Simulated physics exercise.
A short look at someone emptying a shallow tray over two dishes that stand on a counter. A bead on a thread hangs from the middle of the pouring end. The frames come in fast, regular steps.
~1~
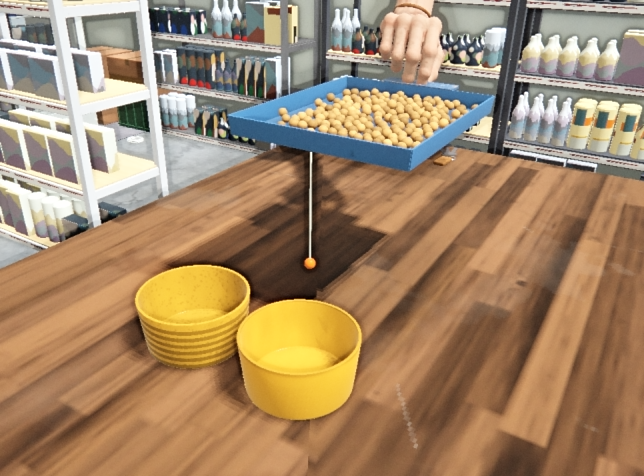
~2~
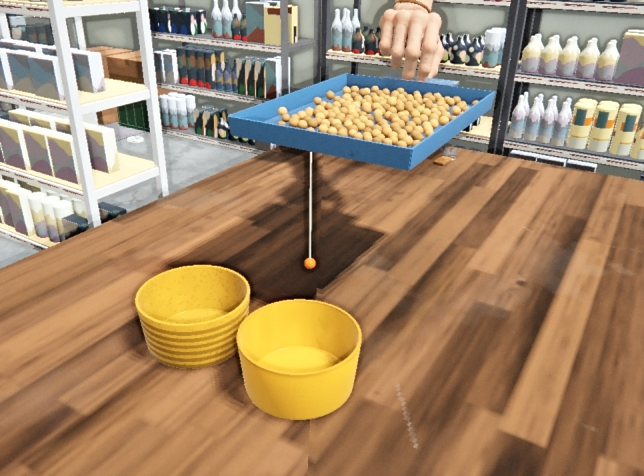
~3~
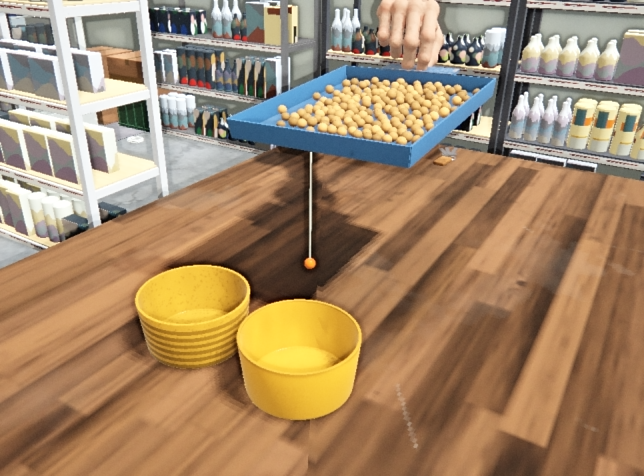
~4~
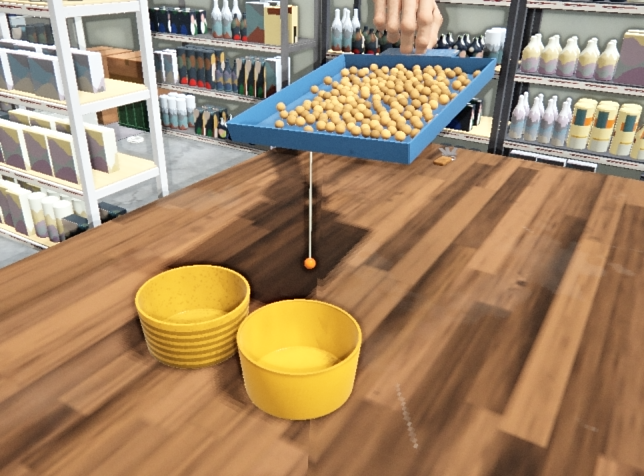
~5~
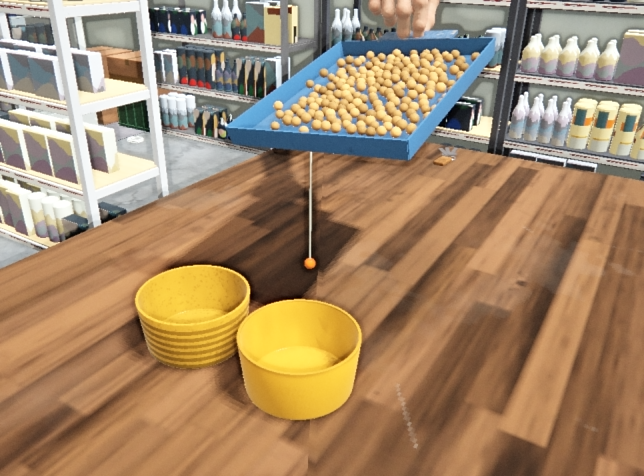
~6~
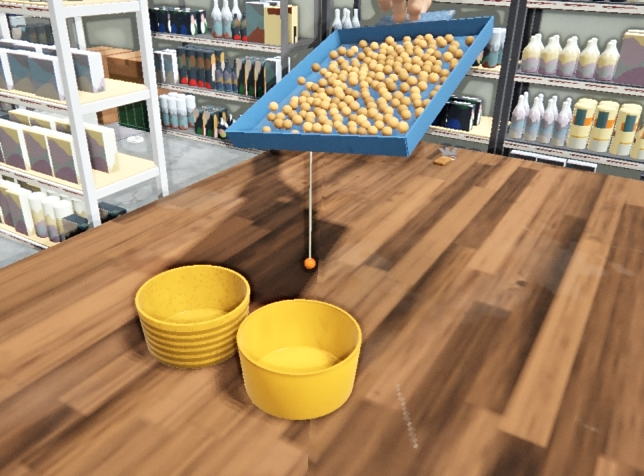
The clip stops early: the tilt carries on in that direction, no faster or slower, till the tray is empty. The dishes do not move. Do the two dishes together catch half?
Caught overall: Less than half.
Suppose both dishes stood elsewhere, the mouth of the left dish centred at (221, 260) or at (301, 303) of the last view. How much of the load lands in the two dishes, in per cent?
First some 90, then 0 per cent.
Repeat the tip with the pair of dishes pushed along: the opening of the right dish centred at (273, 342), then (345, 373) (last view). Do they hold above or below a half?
The first try: Less than half. The second: Below a half.
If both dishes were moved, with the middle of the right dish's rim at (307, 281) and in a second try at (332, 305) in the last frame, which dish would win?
One: The left-hand dish. Two: The dish on the left.
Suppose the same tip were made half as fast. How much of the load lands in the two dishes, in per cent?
Near 30 %.
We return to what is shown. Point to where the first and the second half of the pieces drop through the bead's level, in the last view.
Around (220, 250) and then (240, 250).
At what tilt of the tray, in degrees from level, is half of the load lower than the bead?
At some 100 degrees.
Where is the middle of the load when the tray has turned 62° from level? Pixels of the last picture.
Roughly at (272, 121).
Soon after the last picture, tray tipped steeply; most on the tray; a stray few in the left dish; a stray few outside both; a small part in the air.
A little later, tray tipped right over; about a quarter on the tray; about a quarter in the left dish; about a third outside both; about a quarter in the air.
Later still, tray tipped past a quarter turn; about a quarter in the left dish; most outside both; a stray few in the air.
By the end, tray tipped past a quarter turn; none in the right dish; about a quarter in the left dish; most outside both.
